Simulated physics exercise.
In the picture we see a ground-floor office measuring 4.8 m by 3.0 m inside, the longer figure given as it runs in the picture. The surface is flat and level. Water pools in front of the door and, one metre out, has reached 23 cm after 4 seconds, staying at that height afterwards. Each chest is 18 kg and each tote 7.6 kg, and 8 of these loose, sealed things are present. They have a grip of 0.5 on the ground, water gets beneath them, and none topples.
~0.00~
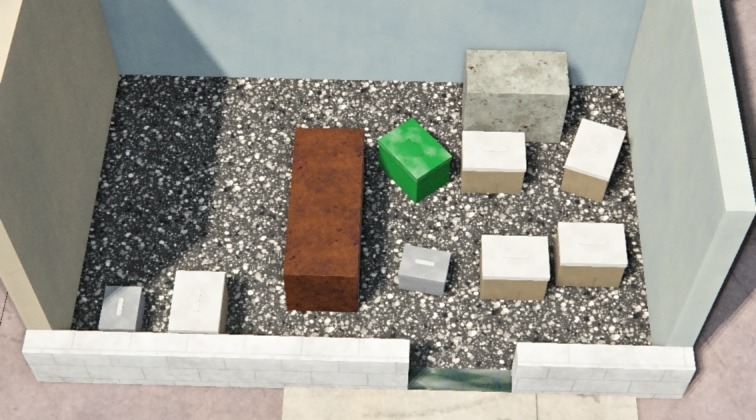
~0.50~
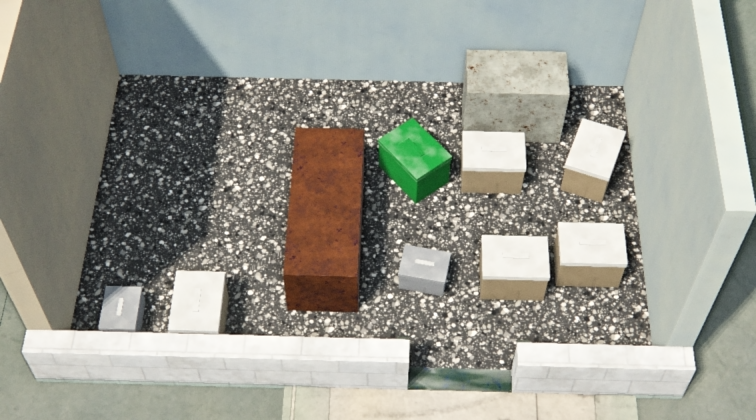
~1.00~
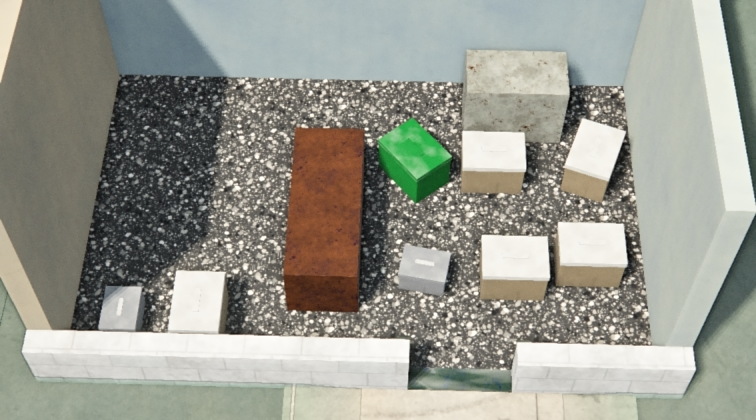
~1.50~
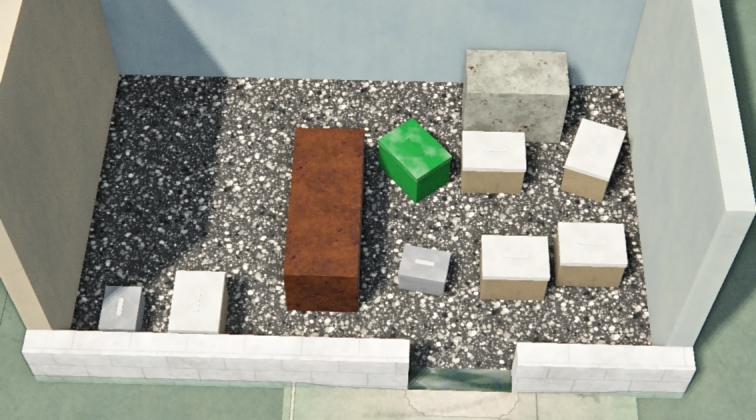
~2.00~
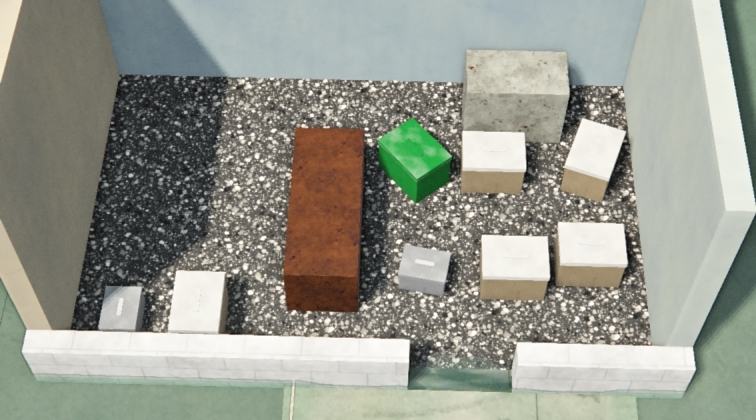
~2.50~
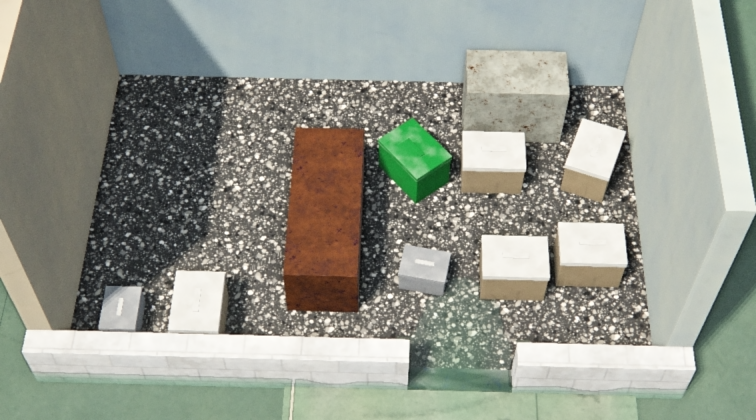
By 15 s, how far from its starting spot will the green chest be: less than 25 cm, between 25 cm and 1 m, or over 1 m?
The green chest ends up more than 1 m away.
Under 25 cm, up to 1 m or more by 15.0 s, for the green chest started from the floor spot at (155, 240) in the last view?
I'd say it budges a bit.
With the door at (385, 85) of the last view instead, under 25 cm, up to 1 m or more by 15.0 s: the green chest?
Result for the green chest - displaced a long way.
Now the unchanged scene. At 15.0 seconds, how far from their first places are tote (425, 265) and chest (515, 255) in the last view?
Respectively 150 and 80 cm.
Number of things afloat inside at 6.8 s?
3 at that moment.
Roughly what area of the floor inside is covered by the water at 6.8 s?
About 9.0 m2.
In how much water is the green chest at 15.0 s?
The depth there is around 9 cm.
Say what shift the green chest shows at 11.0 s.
Displacement by then near 250 cm.
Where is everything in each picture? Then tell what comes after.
The green chest at (415, 148), on the bottom; water covers 0.0 m2; 0 of 8 have shifted, in the first frame.
The green chest at (415, 148) rests on the ground; 0.0 m2 under water; 0 of 8 have shifted, in the second frame.
The green chest at (415, 148), on the bottom; water covers 0.0 m2; 0 of 8 have shifted, in the third frame.
The green chest at (415, 148) rests on the ground; 0.0 m2 under water; 0 of 8 have shifted, in the fourth frame.
The green chest at (415, 148) rests on the ground; water covers 0.0 m2; 0 of 8 have shifted, in the fifth frame.
The green chest at (415, 148) rests on the ground; 0.5 m2 under water; 0 of 8 have shifted, in the sixth frame.
After 3.5 s the green chest is near (415, 148), 0.0 m from its start, aground; 0 afloat.
After 6.8 s the green chest is near (392, 68), 0.9 m from its start, afloat; 3 afloat.
After 11.0 s the green chest is near (130, 133), 2.5 m from its start, afloat; 7 afloat.
After 15.0 s the green chest is near (257, 196), 1.5 m from its start, afloat; 8 afloat.
